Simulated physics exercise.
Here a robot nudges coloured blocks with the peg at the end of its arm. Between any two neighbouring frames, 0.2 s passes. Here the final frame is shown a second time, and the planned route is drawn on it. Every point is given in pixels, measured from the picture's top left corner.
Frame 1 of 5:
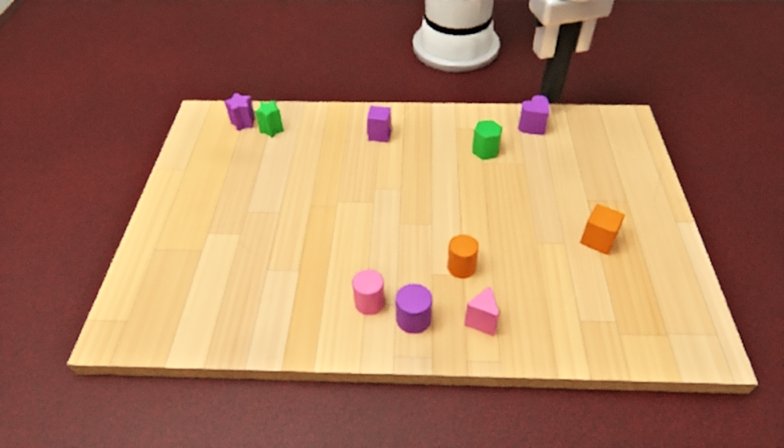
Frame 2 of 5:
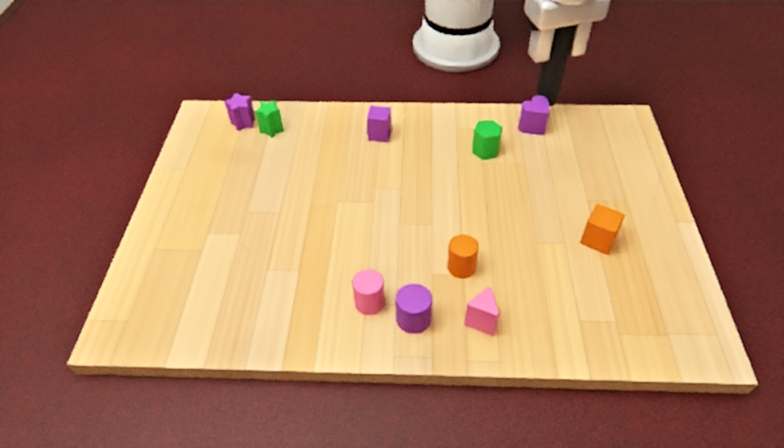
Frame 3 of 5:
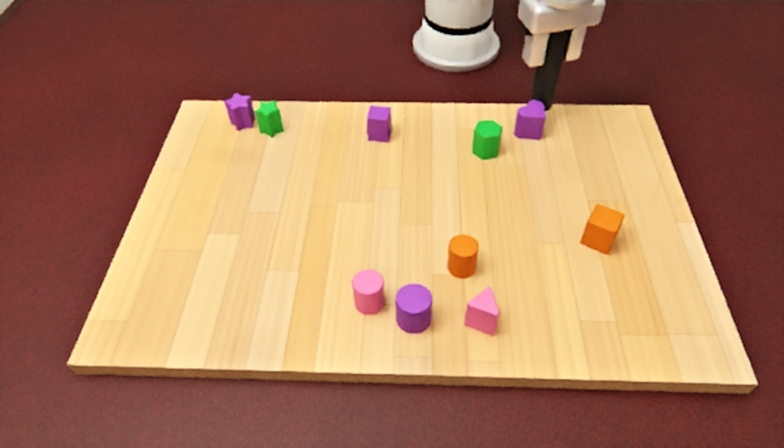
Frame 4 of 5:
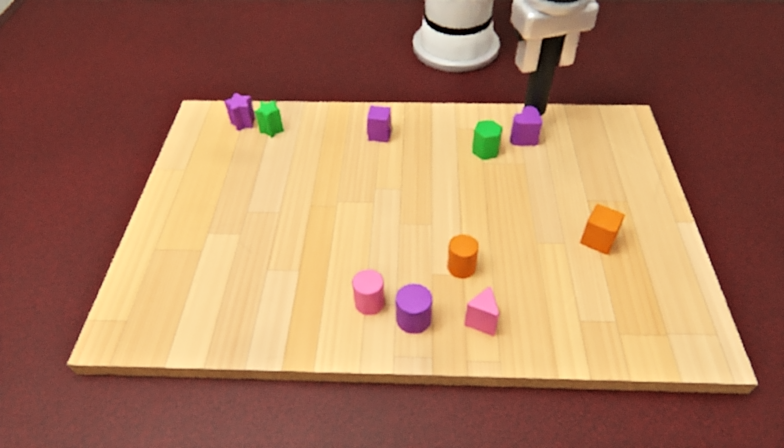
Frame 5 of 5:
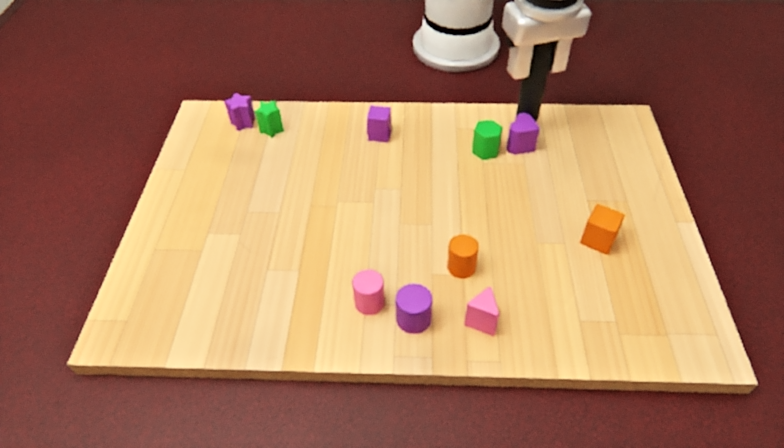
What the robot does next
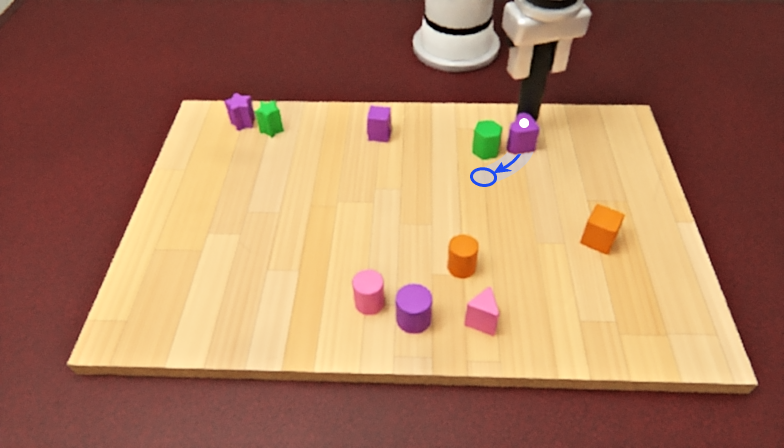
A robot arm's peg nudges a purple block down and left toward a green hexagon.
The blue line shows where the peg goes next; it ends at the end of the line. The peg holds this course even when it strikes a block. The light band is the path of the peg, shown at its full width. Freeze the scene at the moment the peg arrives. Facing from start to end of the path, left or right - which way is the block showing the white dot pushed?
The block showing the white dot goes left.
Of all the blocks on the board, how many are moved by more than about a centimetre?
By the end, one block will have moved.
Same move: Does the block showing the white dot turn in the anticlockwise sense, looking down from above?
Yes.
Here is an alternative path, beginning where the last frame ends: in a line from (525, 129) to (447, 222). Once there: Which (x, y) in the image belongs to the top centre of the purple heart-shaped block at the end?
The point I'd pick in the picture is (515, 158).
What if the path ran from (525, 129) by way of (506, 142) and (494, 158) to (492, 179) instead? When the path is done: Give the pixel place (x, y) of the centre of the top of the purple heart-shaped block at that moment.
For the centre of its top, I'd go with (521, 154).
The drawn path runs from (525, 129) by way of (522, 148) and (508, 165) to (484, 177); the dot is on the purple heart-shaped block.
On the path given first. One third of the way, peg at (525, 136); purple heart-shaped block at (520, 143).
Two thirds of the way, peg at (510, 153); purple heart-shaped block at (513, 162), turned 25° anticlockwise.
At the end, peg at (485, 164); green hexagon not moved; purple heart-shaped block at (505, 169), turned 85° anticlockwise.
